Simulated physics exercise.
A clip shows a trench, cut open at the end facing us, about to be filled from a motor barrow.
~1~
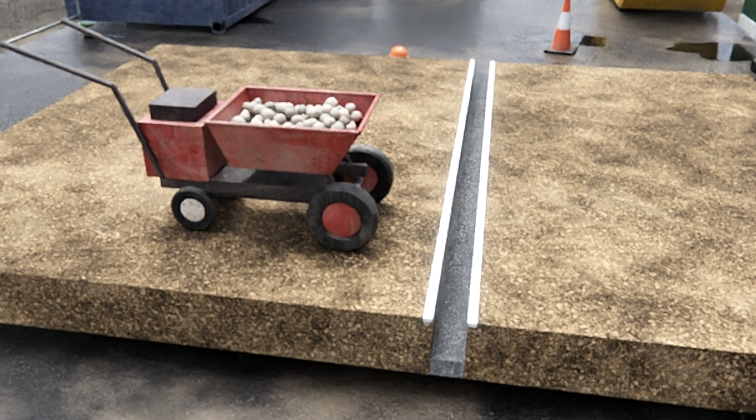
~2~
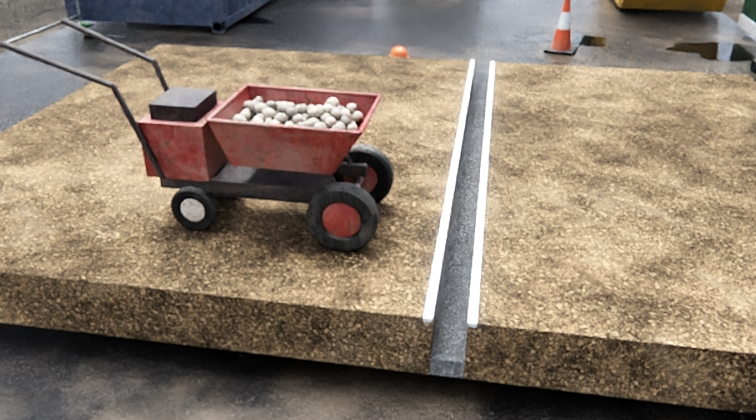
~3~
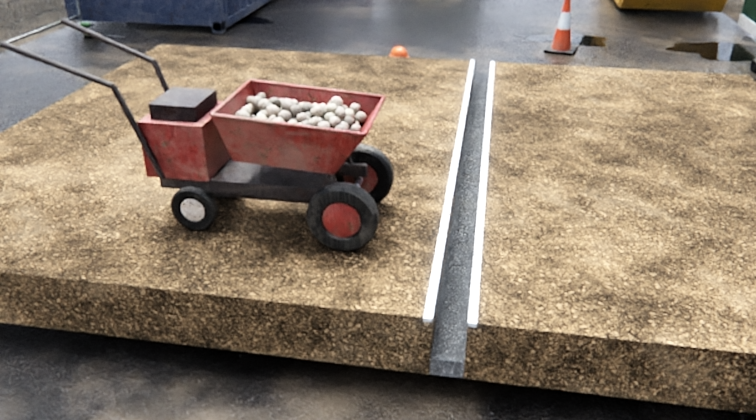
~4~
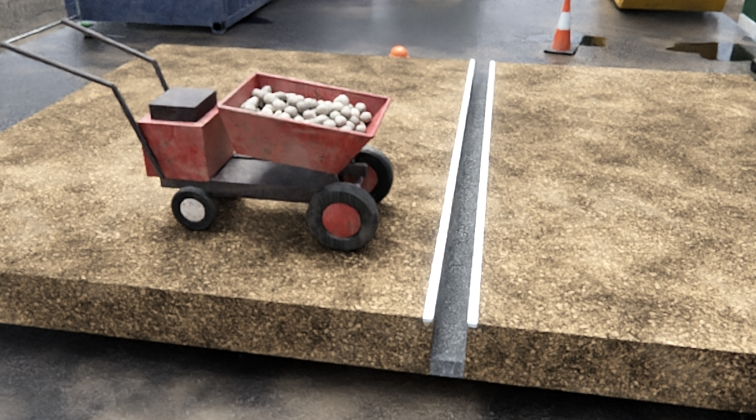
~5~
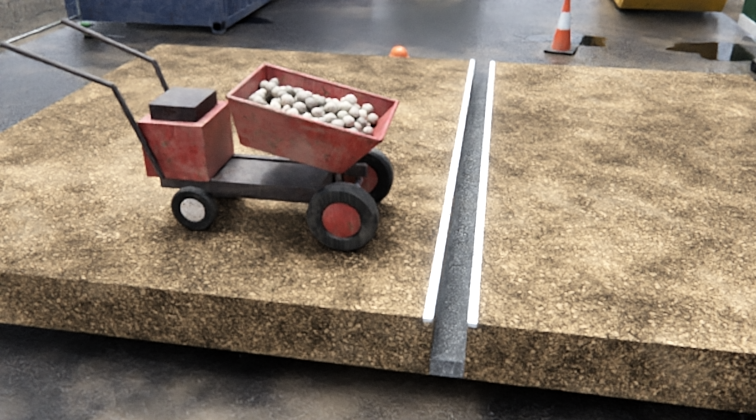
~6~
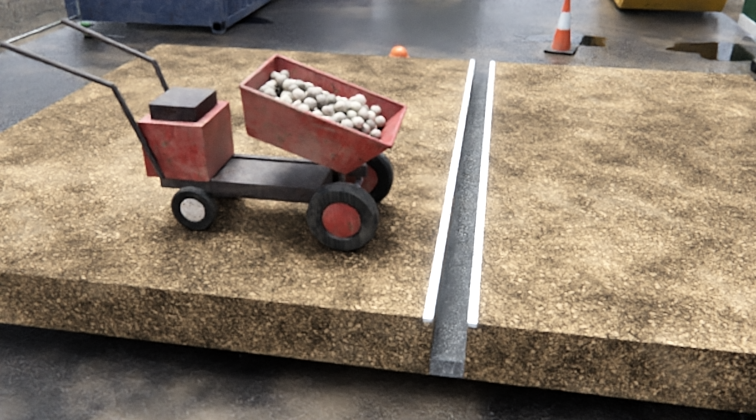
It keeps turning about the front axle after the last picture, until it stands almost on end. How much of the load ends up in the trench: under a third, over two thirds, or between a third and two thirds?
Between a third and two thirds.
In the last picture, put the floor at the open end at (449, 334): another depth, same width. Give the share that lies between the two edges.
The share comes out near 40 percent.
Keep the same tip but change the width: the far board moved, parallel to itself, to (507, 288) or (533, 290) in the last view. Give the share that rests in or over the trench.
Respectively, 90 % and 100 %.
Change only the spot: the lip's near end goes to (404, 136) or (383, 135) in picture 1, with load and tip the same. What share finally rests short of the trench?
The first spot gives roughly 0 %; the second gives roughly 0 %.
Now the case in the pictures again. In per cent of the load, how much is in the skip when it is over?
Some 0 in a hundred.
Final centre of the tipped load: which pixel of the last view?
Close to (471, 232) in the last picture.
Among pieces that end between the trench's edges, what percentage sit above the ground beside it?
Around 10 per cent.
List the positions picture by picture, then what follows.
Lip of the skip at (359, 133), level; top of the load at (304, 120), river pebbles; first edge of the trench at (434, 280); far edge at (475, 284), the trench under half as wide as the skip, and about as deep as wide, in the first picture.
Lip of the skip at (360, 134), level; top of the load at (305, 119), in the second picture.
Lip of the skip at (365, 135), tipped barely; top of the load at (298, 115), in the third picture.
Lip of the skip at (372, 137), tipped a little; top of the load at (282, 109), in the fourth picture.
Lip of the skip at (380, 141), tipped a little; top of the load at (290, 104), in the fifth picture.
Lip of the skip at (390, 146), tipped clearly; top of the load at (286, 97); first edge of the trench at (434, 280); far edge at (475, 284), in the sixth picture.
Soon after the last picture, skip tipped steeply; all in the skip.
A little later, skip tipped right over; most in the skip; a small part in or heaped over the trench; a small part beyond it; a small part falling.
Later still, skip tipped right over; about a quarter in the skip; about a third in or heaped over the trench; about half beyond it; a stray few falling.
By the end, skip tipped right over; about half in or heaped over the trench; about half beyond it.
